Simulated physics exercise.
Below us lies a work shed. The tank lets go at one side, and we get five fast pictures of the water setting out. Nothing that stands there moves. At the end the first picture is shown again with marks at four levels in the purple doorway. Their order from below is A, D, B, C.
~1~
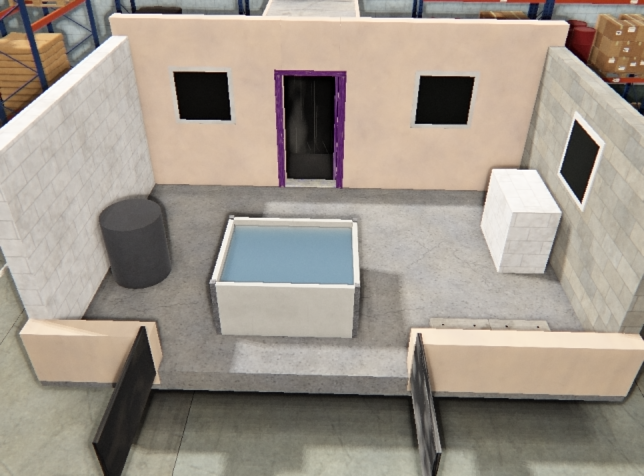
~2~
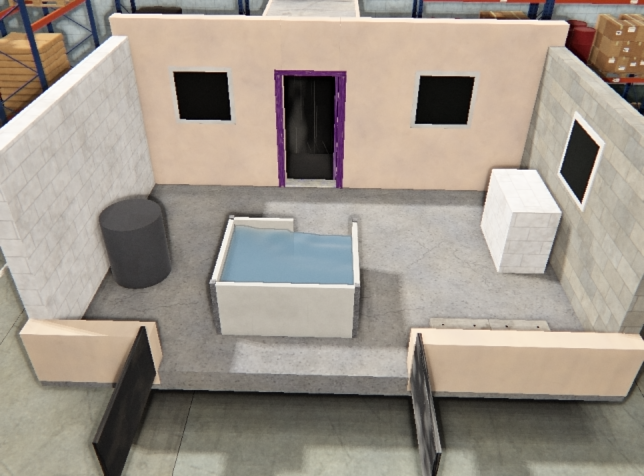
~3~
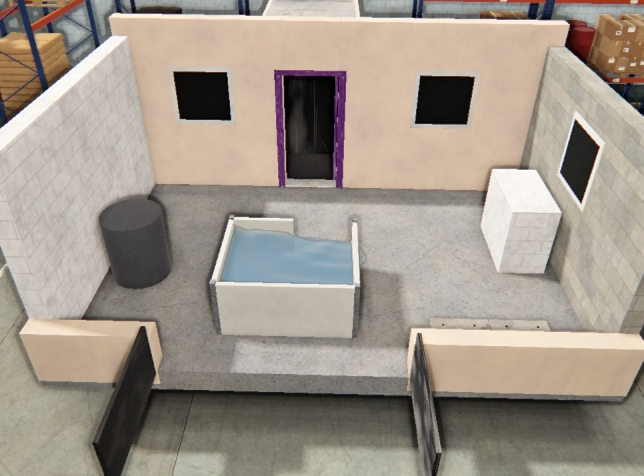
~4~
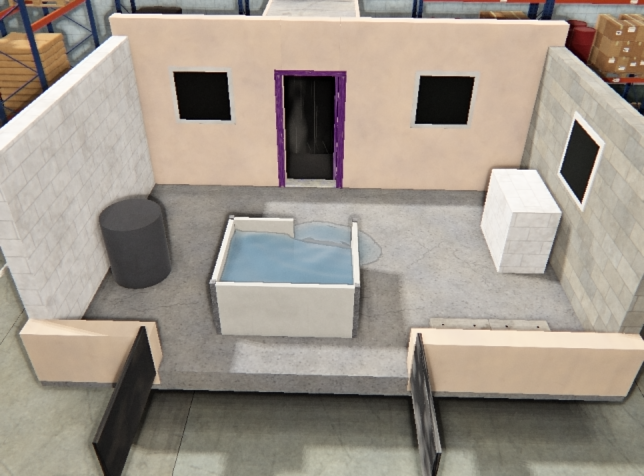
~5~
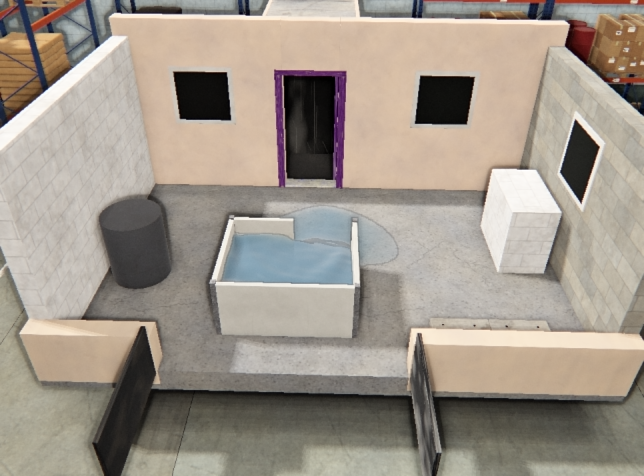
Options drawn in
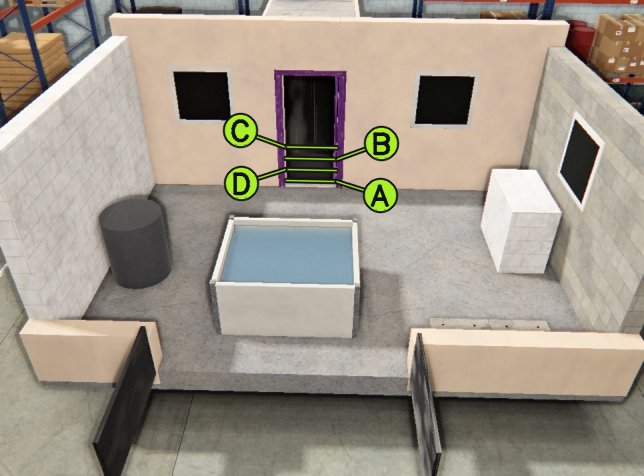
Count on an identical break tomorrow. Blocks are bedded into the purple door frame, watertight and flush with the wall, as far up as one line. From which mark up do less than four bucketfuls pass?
Use mark D.
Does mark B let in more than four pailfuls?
No.
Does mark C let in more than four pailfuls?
No, that is safe.
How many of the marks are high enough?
Three of the four.
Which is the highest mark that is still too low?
Here it is mark A.
On the marked copy, A at (311, 181); B at (311, 158); C at (311, 147); D at (311, 170); from the bottom up A, D, B, C.
Choosing A, some 15 bucketfuls get in.
Choosing B, nothing gets over.
Choosing C, nothing gets over.
Choosing D, nothing gets over.
